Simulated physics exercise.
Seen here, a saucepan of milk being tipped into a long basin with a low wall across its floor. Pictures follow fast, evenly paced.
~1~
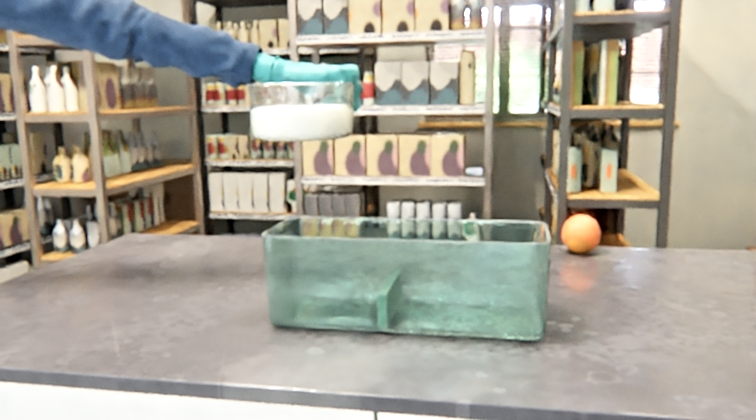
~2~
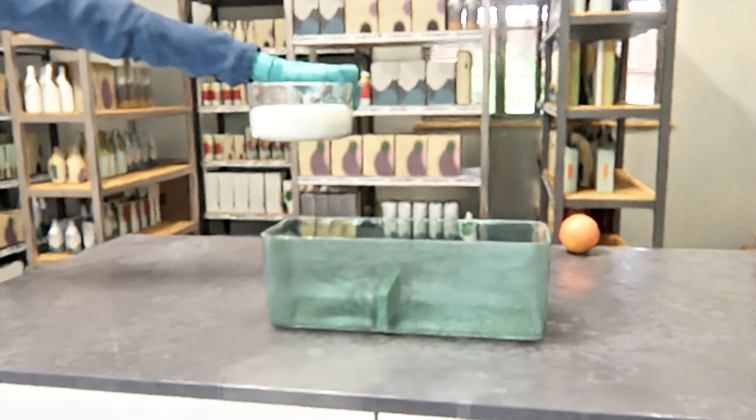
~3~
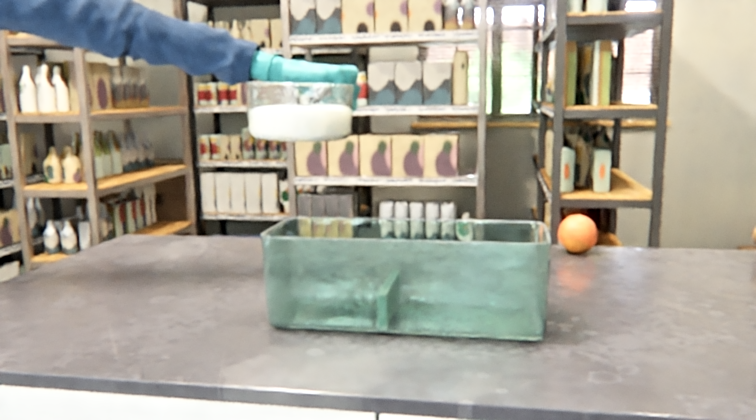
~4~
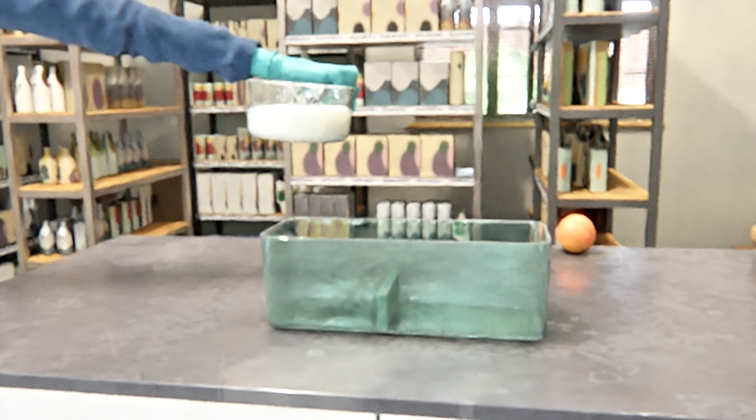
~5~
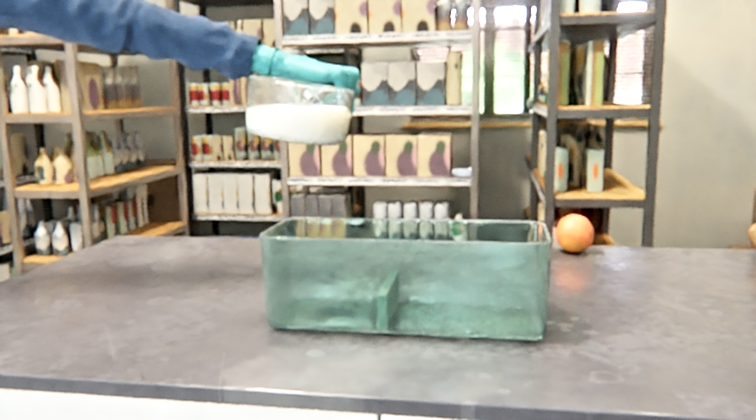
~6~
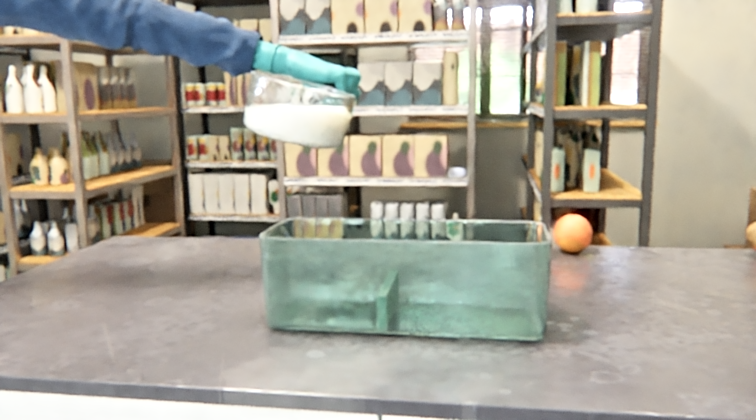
In the video, a teal-gloved hand on a blue-sleeved arm holds a clear container of white liquid above a long green glass basin on a gray counter, keeping it nearly level at first, then tilting it slightly down to the right.
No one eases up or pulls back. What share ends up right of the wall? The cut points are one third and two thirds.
The right of the wall is going to hold one third to two thirds.
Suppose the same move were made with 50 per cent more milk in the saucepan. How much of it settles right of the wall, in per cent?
Roughly 65 %.
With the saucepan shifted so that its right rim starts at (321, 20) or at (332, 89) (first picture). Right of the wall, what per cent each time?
Start one gives some 25 %, start two some 15 %.
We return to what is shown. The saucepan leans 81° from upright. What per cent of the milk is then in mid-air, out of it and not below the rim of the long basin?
It's close to 40 %.
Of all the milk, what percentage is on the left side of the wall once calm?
Something like 50 per cent, roughly.
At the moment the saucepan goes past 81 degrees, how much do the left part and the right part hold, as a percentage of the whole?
Reading: Left some 5 %, right some 5 %.
A moment on, the tilt is 81° and 48 per cent is still to pour, 3 is left of the wall and 7 right of it.
Next, the tilt is 118° and 4 per cent is still to pour, 37 is left of the wall and 49 right of it.
Then the tilt is 122° and 0 per cent is still to pour, 49 is left of the wall and 50 right of it.
Later the tilt is 122° and 0 per cent is still to pour, 49 is left of the wall and 50 right of it.
Finally, 49 per cent lies left of the wall, 50 right of it and 1 outside.
